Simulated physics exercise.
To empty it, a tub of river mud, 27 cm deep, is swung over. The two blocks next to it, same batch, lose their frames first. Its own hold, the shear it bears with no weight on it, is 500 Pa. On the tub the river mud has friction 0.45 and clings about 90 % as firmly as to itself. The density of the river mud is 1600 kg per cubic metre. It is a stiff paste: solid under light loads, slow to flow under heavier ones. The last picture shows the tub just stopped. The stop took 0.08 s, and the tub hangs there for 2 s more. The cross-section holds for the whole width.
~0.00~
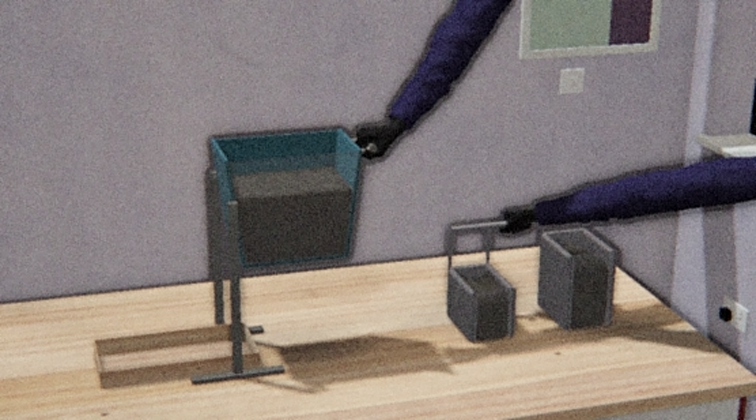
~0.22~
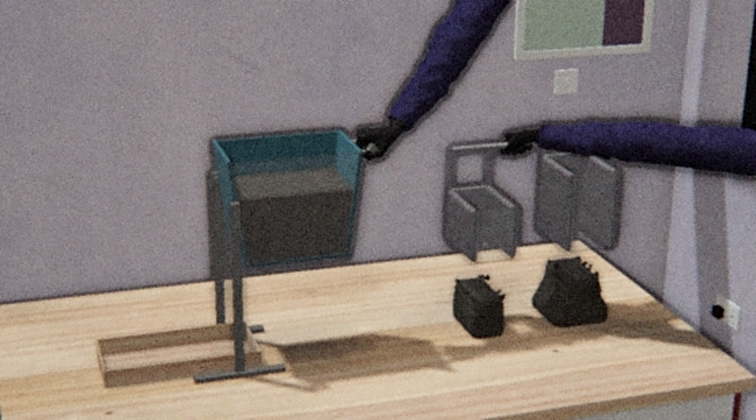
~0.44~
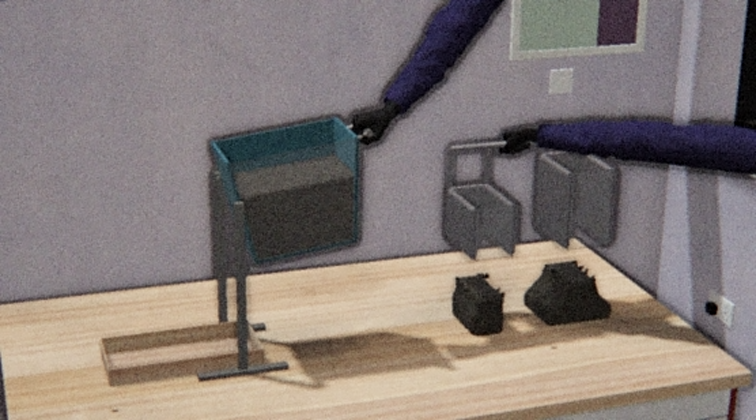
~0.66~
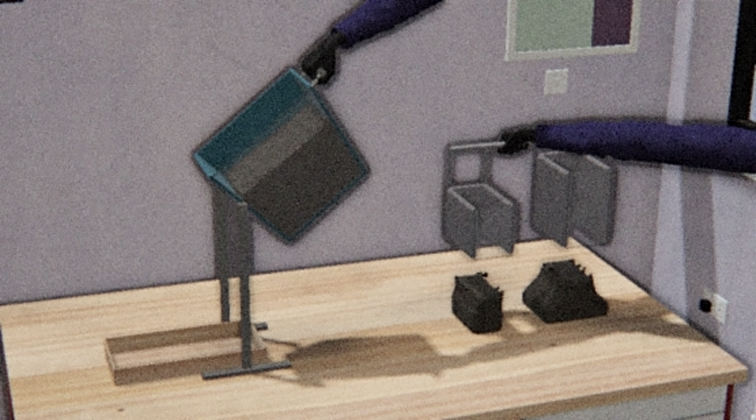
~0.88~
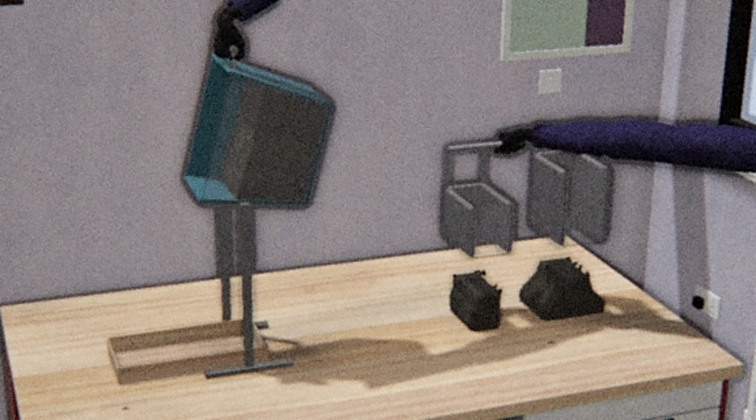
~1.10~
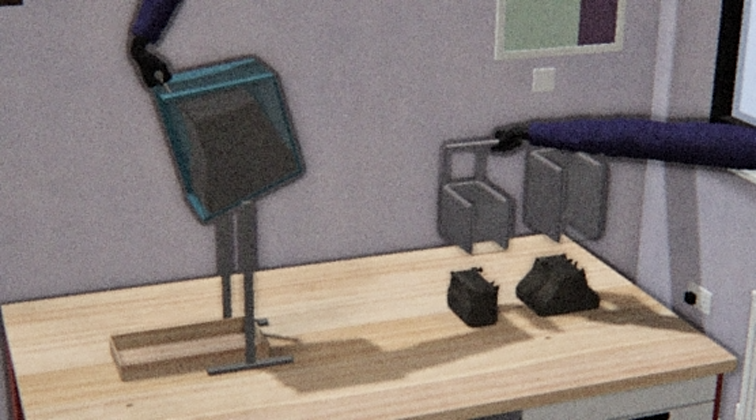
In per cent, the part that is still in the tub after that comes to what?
About 0 %.
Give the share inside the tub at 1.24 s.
About 60 %.
After 1.24 s, the tub is at 105 degrees and holds 62 %.
After 1.41 s, the tub is at 105 degrees and holds 27 %.
After 1.58 s, the tub is at 105 degrees and holds 16 %.
After 1.75 s, the tub is at 105 degrees and holds 6 %.
After 3.10 s, at the end, the tub is at 105 degrees and holds 0 %.
